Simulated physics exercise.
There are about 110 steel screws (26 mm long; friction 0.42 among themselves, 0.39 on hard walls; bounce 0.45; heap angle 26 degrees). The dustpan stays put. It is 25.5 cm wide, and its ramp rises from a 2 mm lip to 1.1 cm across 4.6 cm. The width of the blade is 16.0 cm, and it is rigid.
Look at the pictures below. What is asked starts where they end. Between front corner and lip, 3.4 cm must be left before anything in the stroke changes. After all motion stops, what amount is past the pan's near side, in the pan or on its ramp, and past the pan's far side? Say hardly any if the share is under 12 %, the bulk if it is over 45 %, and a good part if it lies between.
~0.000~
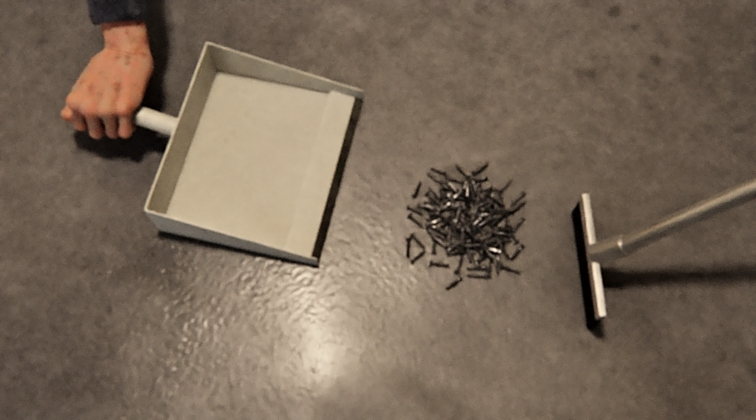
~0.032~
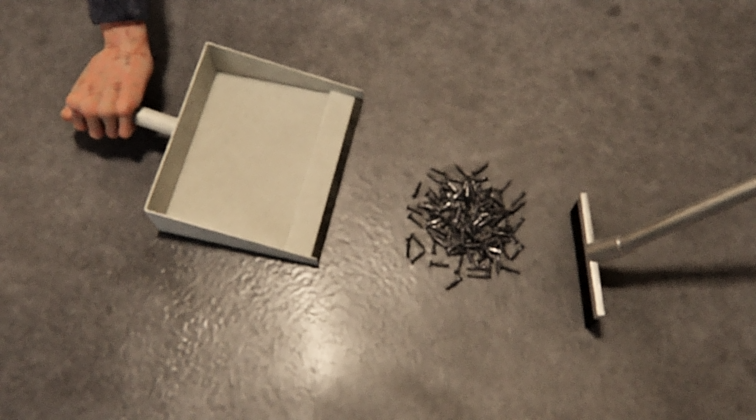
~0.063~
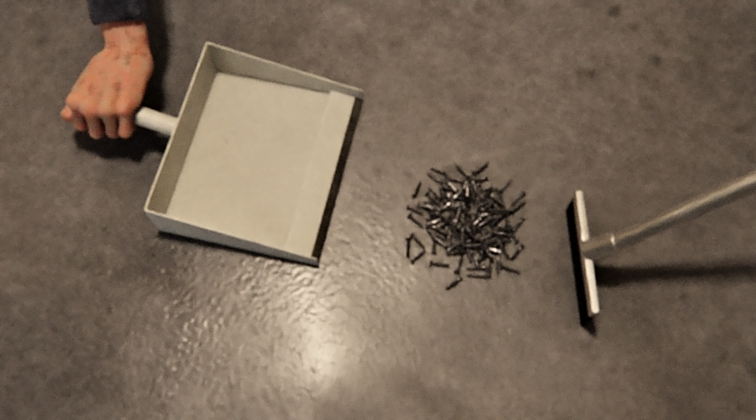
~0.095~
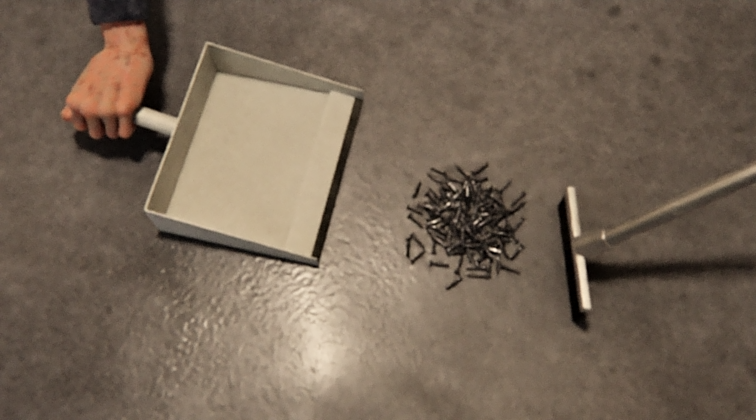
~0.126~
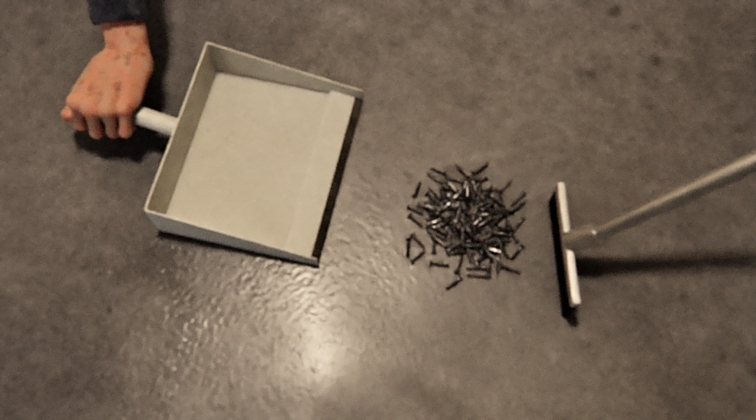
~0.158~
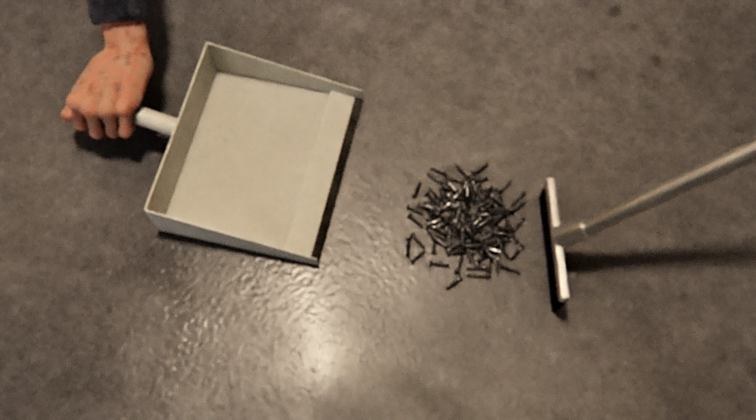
Near side: My money's on a low share; pan: My money's on a low share; far side: My money's on a low share.
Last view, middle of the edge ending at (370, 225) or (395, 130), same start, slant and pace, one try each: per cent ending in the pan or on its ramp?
Around 5 per cent, and around 0 per cent.
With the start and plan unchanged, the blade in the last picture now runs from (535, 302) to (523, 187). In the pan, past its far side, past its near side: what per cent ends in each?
Pan 15; far 0; near 10.
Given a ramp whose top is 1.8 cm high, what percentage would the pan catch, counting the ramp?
That change would give about 5 per cent.
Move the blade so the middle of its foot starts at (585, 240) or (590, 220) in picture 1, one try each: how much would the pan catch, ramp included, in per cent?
0 and 0 per cent, roughly.
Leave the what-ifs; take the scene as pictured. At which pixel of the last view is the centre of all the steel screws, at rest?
When it all comes to rest, the middle is near (364, 195).
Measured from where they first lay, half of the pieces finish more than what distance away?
Near 14 cm.
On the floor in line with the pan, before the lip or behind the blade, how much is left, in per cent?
Roughly 95 percent.
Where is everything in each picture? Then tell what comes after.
Blade from (600, 316) to (584, 200), moved 0.0 cm, 0 of the pieces shifted so far; middle of the pieces at (467, 219); pan at (251, 160), in the first picture.
Blade from (598, 315) to (582, 199), moved 0.2 cm, 0 of the pieces shifted so far; middle of the pieces at (467, 219), in the second picture.
Blade from (593, 312) to (577, 197), moved 0.9 cm, 0 of the pieces shifted so far; middle of the pieces at (467, 219), in the third picture.
Blade from (585, 308) to (569, 193), moved 2.0 cm, 0 of the pieces shifted so far; middle of the pieces at (467, 219), in the fourth picture.
Blade from (574, 303) to (559, 189), moved 3.4 cm, 0 of the pieces shifted so far; middle of the pieces at (467, 219), in the fifth picture.
Blade from (563, 298) to (549, 184), moved 4.8 cm, 0 of the pieces shifted so far; middle of the pieces at (467, 219); pan at (251, 160). Its pace works out near 0.45 m/s, heading 14 degrees away from the viewer's side, in the sixth picture.
After 0.43 s, middle of the blade 17 cm from the lip; 0 % over the lip, far side 0 %, near side 0 %.
After 0.61 s, middle of the blade 10 cm from the lip; 0 % over the lip, far side 0 %, near side 0 %.
After 0.90 s, middle of the blade 5 cm from the lip; 5 % over the lip, far side 0 %, near side 0 %.
At rest (1.2 s), near side 0 %, pan 5 %, far side 0 %, in front of the lip or behind the blade 95 %.
